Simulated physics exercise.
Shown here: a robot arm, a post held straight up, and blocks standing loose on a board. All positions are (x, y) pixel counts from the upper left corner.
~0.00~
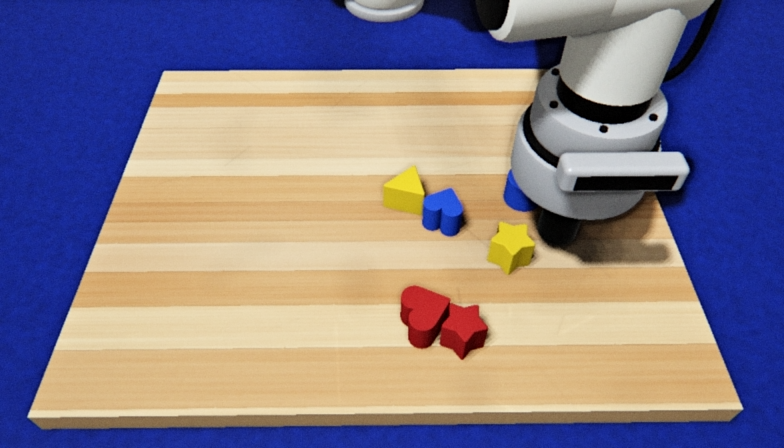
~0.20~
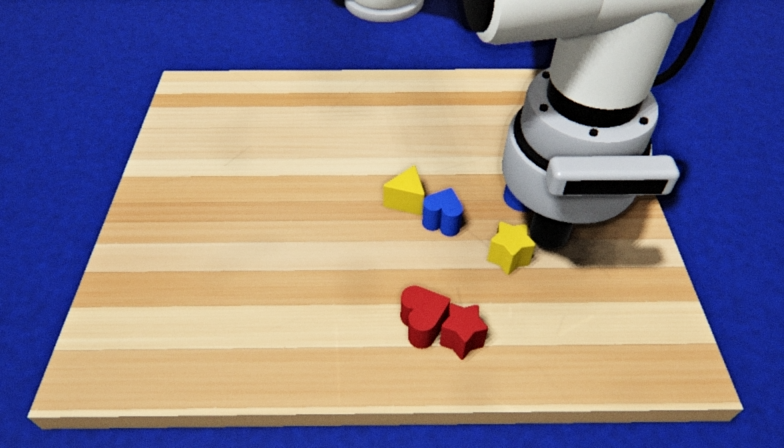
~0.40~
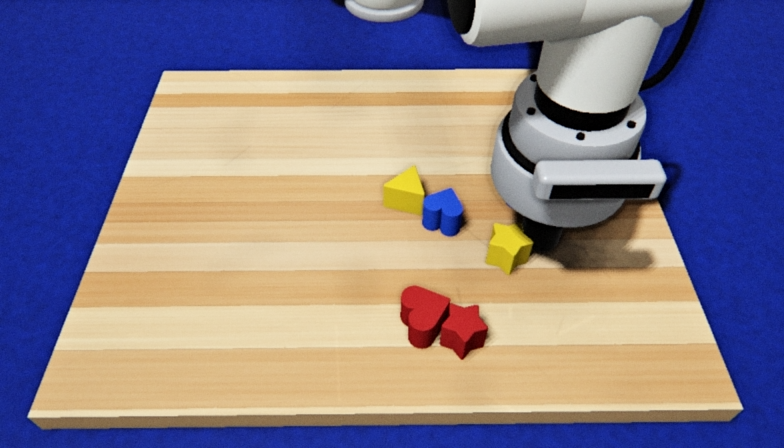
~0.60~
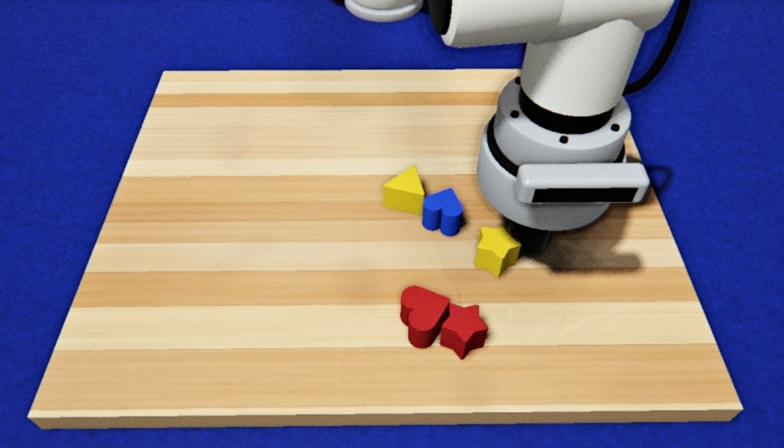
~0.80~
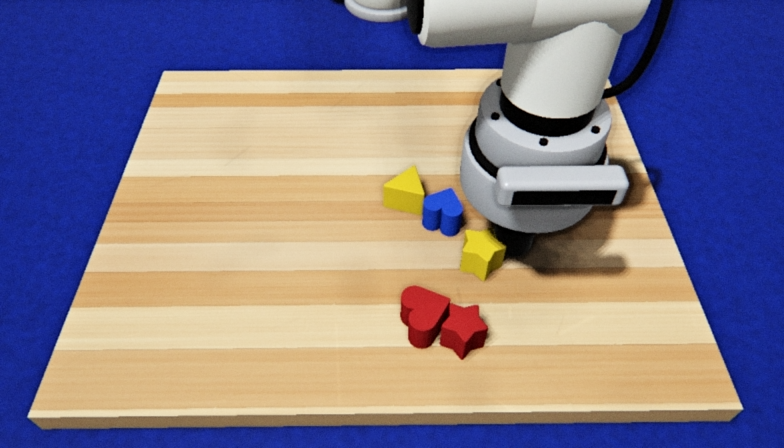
On a wooden board, a robot arm moves left and pushes the yellow star slightly left.
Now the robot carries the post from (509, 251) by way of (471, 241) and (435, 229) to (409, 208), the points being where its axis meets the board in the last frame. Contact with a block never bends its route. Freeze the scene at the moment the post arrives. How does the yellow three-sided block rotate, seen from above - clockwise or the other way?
It makes a clockwise turn.
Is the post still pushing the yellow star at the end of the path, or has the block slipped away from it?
It is gone from the front.
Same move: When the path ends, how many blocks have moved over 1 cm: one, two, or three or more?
It will shift three or more blocks.
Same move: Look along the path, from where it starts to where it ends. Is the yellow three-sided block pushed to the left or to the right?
Facing the way the path runs, start to end, you'll find the yellow three-sided block has shifted right.
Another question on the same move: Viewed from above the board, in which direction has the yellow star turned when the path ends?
It twists anticlockwise.
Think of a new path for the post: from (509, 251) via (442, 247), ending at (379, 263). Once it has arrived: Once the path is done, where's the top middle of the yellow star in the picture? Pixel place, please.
Final place: (432, 258).
What follows on the original path. One third of the way, post at (472, 232); blue heart-shaped block at (441, 200); yellow star at (462, 245), turned 40° anticlockwise.
Two thirds of the way, post at (436, 220); yellow three-sided block at (390, 170), turned 55° clockwise; blue heart-shaped block at (403, 191); yellow star at (459, 245), turned 55° anticlockwise.
At the end, post at (409, 200); yellow three-sided block at (367, 154), turned 60° clockwise; blue heart-shaped block at (376, 173), turned 15° anticlockwise; yellow star at (459, 245), turned 55° anticlockwise; blue disc in place.
